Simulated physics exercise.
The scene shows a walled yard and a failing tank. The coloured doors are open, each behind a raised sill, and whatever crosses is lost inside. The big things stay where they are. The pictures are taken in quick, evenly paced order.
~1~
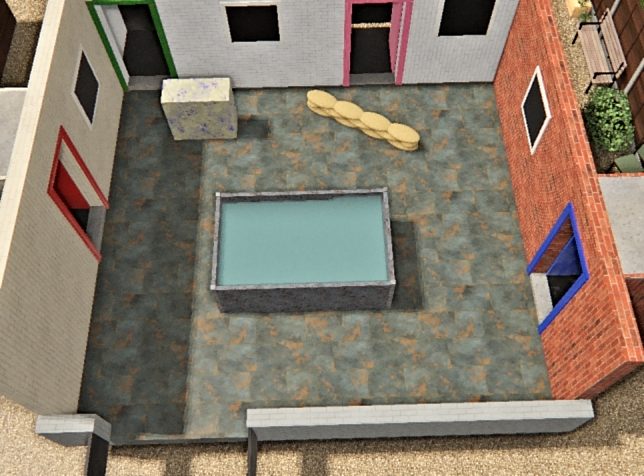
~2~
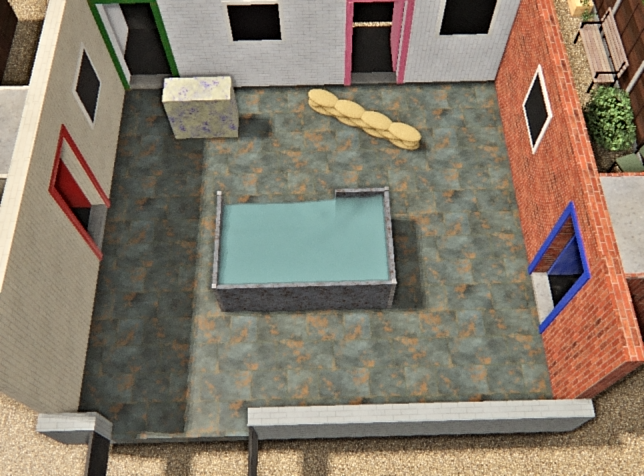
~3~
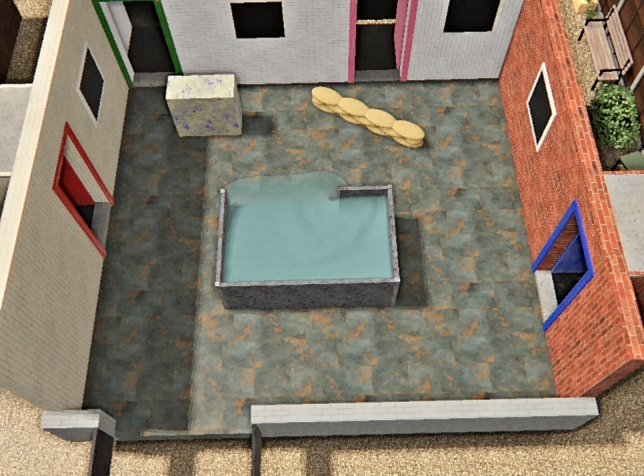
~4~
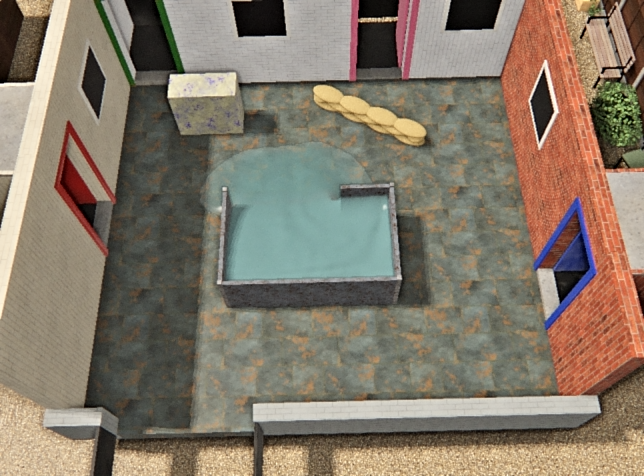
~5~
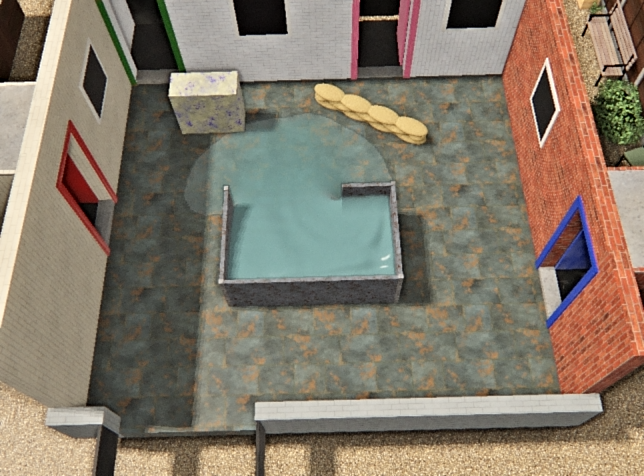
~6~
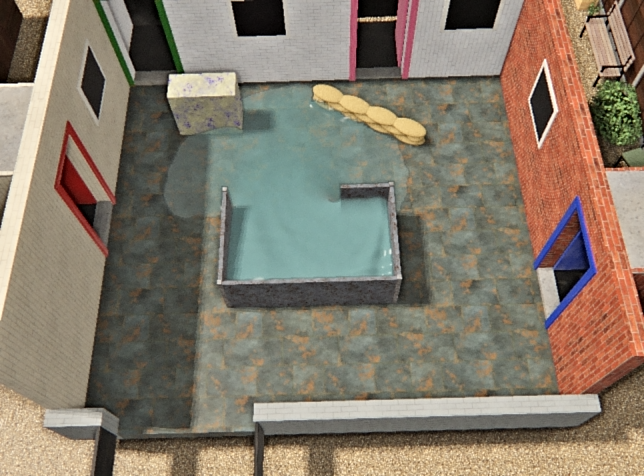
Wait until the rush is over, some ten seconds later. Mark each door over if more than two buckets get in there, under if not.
Pink door - under; green door - over; blue door - under; red door - under.
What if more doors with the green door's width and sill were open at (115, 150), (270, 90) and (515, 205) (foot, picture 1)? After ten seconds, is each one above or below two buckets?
Exceeds the limit; exceeds the limit; falls short.
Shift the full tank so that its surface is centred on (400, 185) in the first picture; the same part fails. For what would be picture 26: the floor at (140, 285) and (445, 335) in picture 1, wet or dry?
Submerged and unflooded.
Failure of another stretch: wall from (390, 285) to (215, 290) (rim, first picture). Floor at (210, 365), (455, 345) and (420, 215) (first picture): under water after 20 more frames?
Result, in sequence: Sodden, sodden, spared by the spill.
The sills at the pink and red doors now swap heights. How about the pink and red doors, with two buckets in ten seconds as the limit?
Put simply, the pink door admits less; the red door admits more.
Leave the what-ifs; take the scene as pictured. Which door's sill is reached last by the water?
That would be the one in blue.
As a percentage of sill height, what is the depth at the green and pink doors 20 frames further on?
In order: Roughly 250 and 110 in a hundred.
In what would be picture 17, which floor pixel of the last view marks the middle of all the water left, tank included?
That comes out near (275, 175).
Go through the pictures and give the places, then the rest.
The first frame shows the water tank at (303, 240) is whole and still.
In the second frame, water pours out on the water tank's far side and has run to a hidden place.
In the third frame, water pours out on the water tank's far side and has run to (226, 190).
In the fourth frame, the front is at (325, 146), out from the gap on the water tank's far side.
In the fifth frame, water pours out on the water tank's far side and has run to (310, 116).
In the sixth frame, water pours out on the water tank's far side and has run to (301, 87).
A moment on, water covers 25 % of the floor; the pink door wet at the sill, nothing in, the green door not reached, the blue door not reached, the red door not reached.
Next, water covers 40 % of the floor; the pink door wet at the sill, nothing in, the green door wet at the sill, nothing in, the blue door not reached, the red door wet at the sill, nothing in.
Then, water covers 65 % of the floor; the pink door under two buckets in, the green door over two buckets in, the blue door not reached, the red door wet at the sill, nothing in.
Later, water covers 90 % of the floor; the pink door under two buckets in, the green door far over two buckets in, the blue door wet at the sill, nothing in, the red door wet at the sill, nothing in.
In the end, water covers 95 % of the floor; the pink door under two buckets in, the green door far over two buckets in, the blue door wet at the sill, nothing in, the red door wet at the sill, nothing in.
